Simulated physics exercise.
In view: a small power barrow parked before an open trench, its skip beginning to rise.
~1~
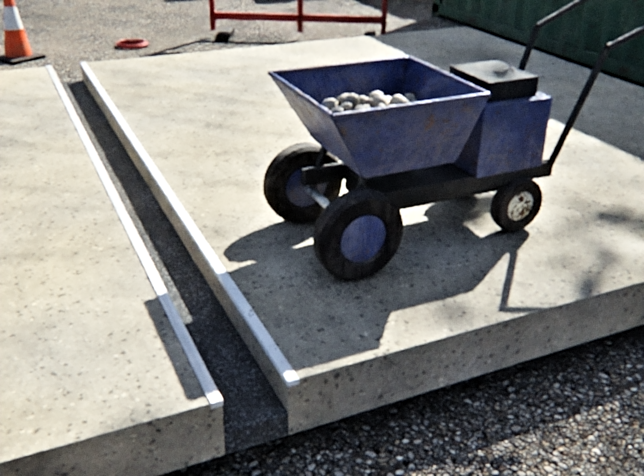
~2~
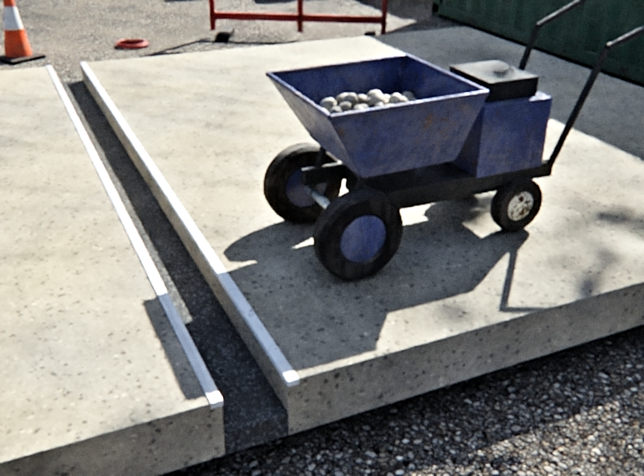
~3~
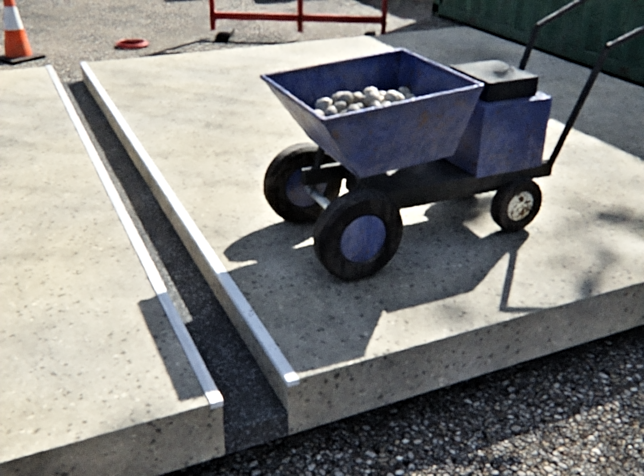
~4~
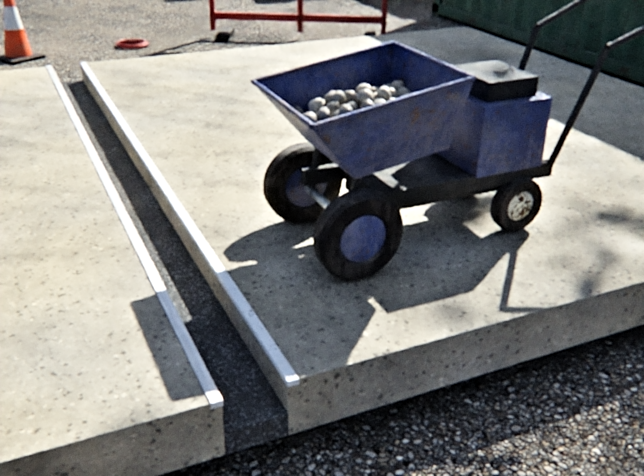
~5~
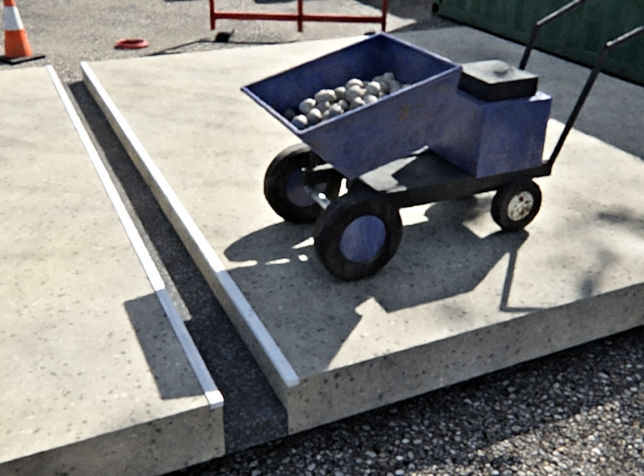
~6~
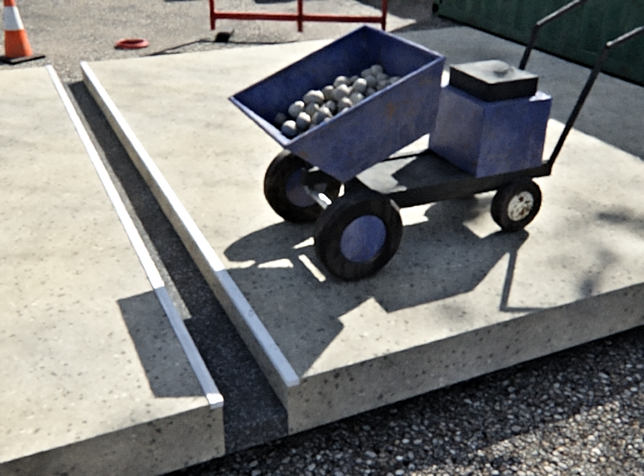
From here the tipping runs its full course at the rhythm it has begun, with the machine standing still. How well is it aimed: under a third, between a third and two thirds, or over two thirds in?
The trench takes more than two thirds.
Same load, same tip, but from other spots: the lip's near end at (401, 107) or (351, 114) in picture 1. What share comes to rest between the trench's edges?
Near 40 % and 90 %.
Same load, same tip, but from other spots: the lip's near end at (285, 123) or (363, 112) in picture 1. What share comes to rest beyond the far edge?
About 80 and 0 per cent.
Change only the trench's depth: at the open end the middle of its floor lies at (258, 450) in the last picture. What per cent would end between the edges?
Roughly 90 in a hundred.
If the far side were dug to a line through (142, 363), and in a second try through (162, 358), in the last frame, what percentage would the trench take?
Roughly 100 per cent, and 100 per cent.
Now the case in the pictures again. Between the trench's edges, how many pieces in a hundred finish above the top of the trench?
Roughly 25 in a hundred.
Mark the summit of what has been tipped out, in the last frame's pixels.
Close to (178, 265).
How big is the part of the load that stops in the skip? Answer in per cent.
Close to 0 per cent.
Soon after the last picture, skip tipped steeply; all in the skip.
A little later, skip tipped right over; most in the skip; a small part in or heaped over the trench; a stray few beyond it; a stray few falling.
Later still, skip tipped right over; about a third in the skip; about half in or heaped over the trench; a small part beyond it.
By the end, skip tipped right over; most in or heaped over the trench; about a quarter beyond it.
